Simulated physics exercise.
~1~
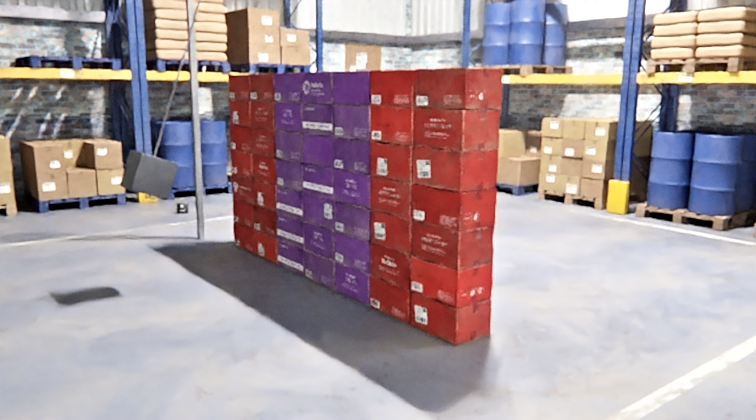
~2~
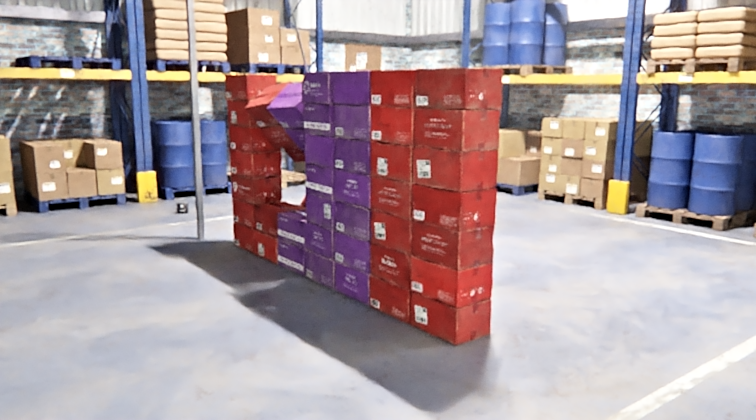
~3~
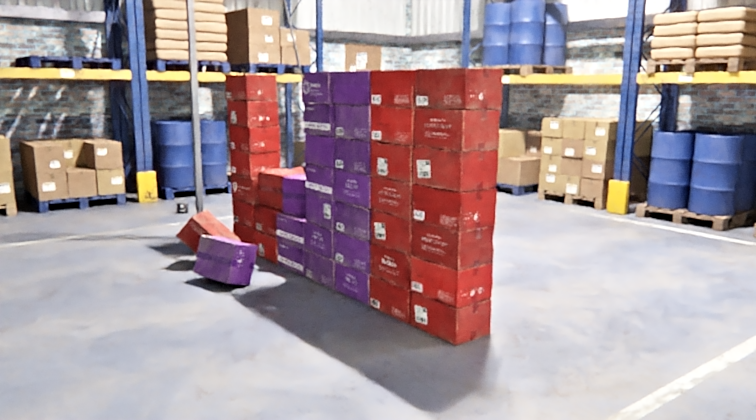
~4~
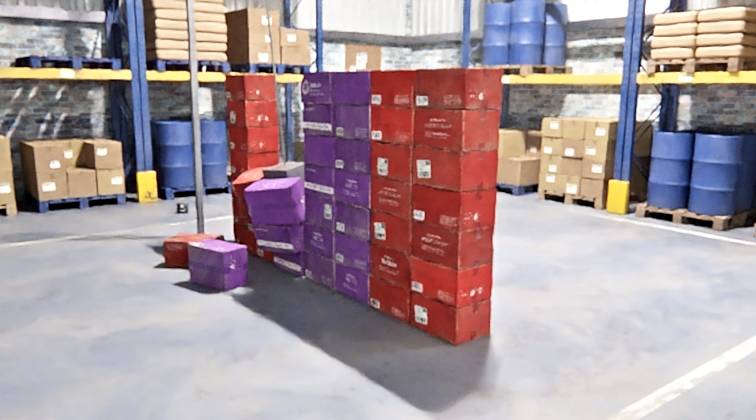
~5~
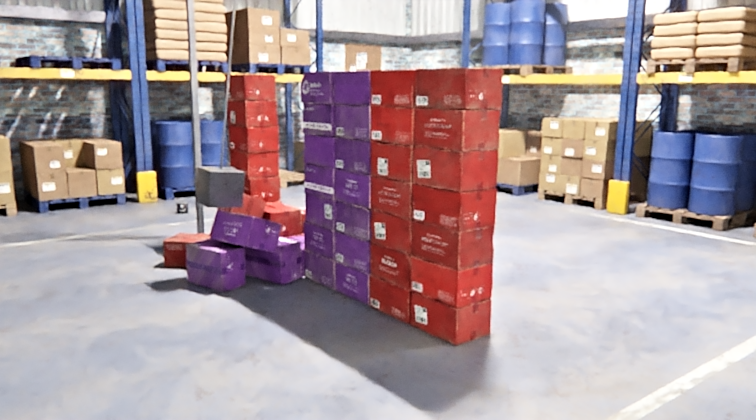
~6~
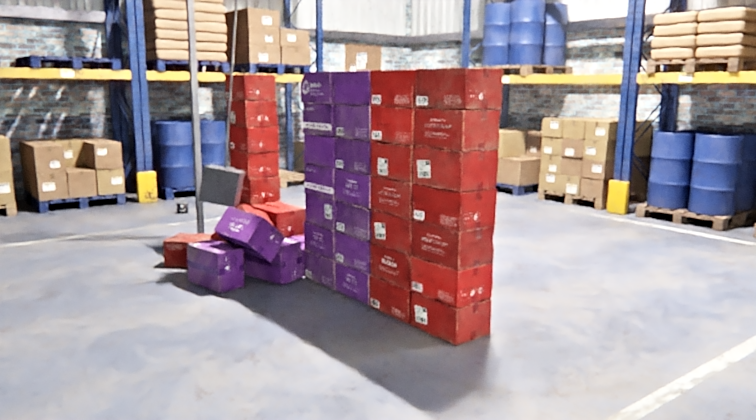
The clip opens on a free-standing wall of red and purple cartons in a warehouse, with a dark block hanging on a line near its left end. The block swings out of sight behind the stack, and the upper cartons near the left end tip and drop, opening a gap. A red carton and a purple one land on the floor in front, and more purple cartons topple after them. The grey block then shows in the gap above the heap. It ends hanging tilted over the jumbled cartons, while a narrow red column and the wide right section still stand.
